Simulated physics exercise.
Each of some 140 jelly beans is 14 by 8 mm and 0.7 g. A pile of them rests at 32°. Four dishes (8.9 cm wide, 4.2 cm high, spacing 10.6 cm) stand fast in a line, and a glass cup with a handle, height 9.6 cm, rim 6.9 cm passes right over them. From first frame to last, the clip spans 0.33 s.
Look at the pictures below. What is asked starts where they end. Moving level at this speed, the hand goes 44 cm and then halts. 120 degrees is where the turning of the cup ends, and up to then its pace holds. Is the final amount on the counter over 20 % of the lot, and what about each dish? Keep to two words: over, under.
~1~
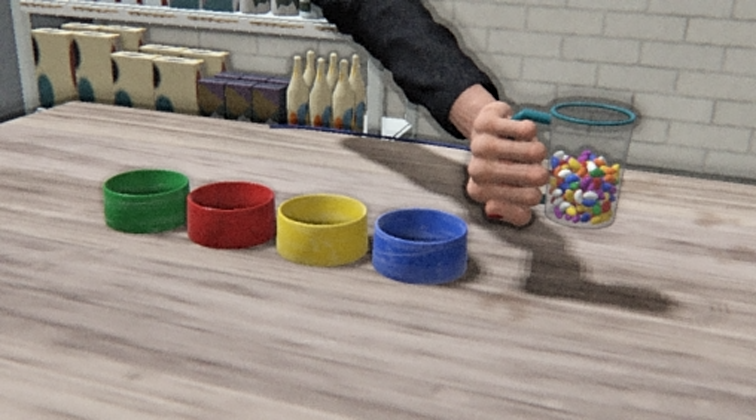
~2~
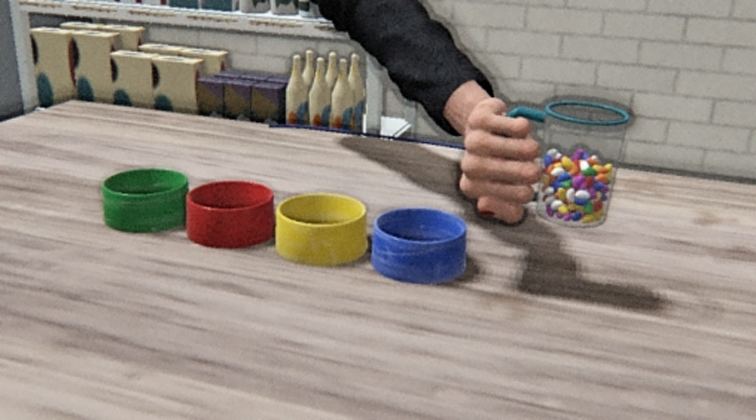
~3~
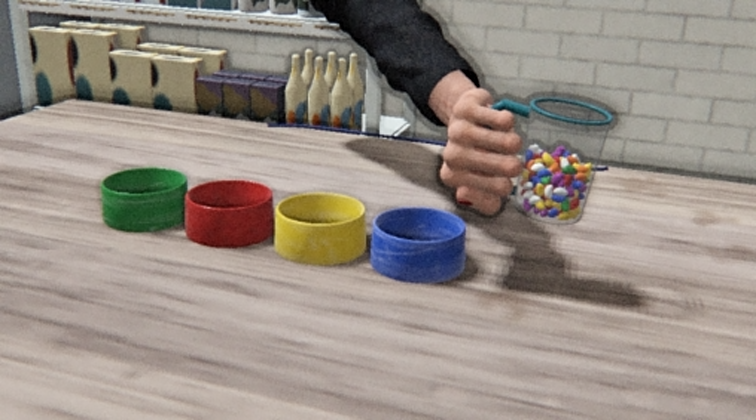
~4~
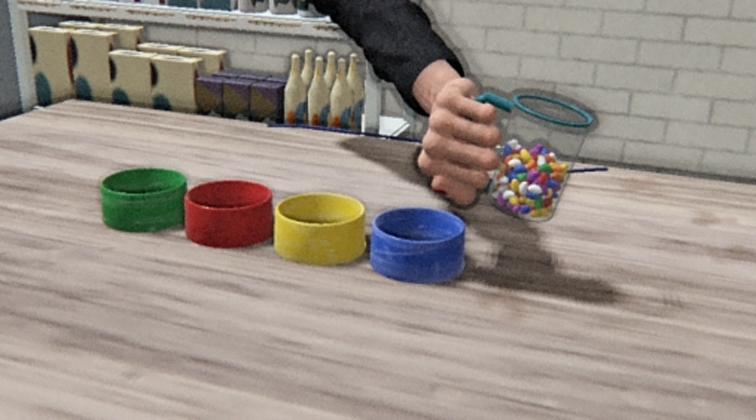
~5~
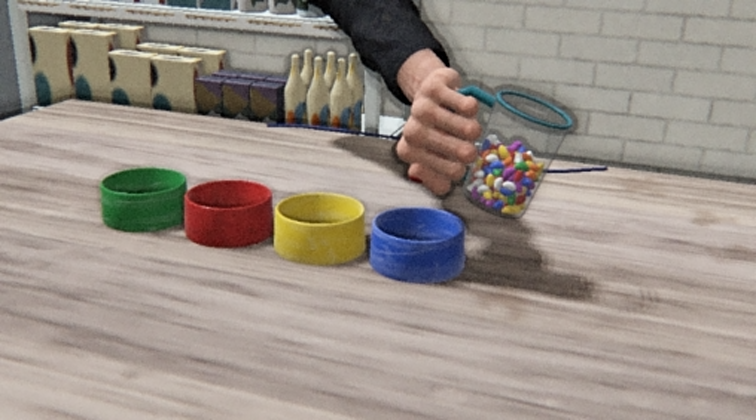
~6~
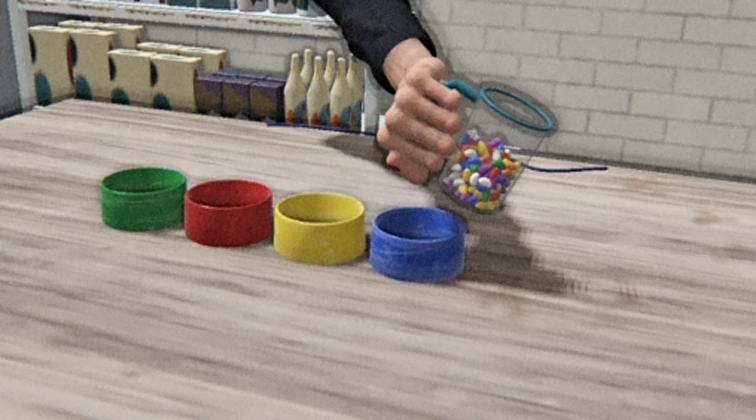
Red dish: Over, blue dish: Under, green dish: Under, yellow dish: Under, counter: Under.
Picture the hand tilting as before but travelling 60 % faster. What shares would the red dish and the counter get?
Shares: Red 100, counter 0.
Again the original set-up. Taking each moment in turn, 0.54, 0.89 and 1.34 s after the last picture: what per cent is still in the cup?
Approx. 100 / 100 / 40 percent.
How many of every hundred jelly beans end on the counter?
Close to 0 per cent, give or take.
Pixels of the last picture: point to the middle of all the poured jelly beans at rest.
Close to pixel (225, 213).
Then, 0.54 s after the last picture, tilt 70 degrees; cup holds 100 %.
Then, 0.89 s after the last picture, tilt 100 degrees; cup holds 100 %.
Then, 1.34 s after the last picture, tilt 120 degrees; cup holds 40 %, red 60 %.
In the end, red 100 %, blue 0 %, green 0 %, yellow 0 %, counter 0 %.
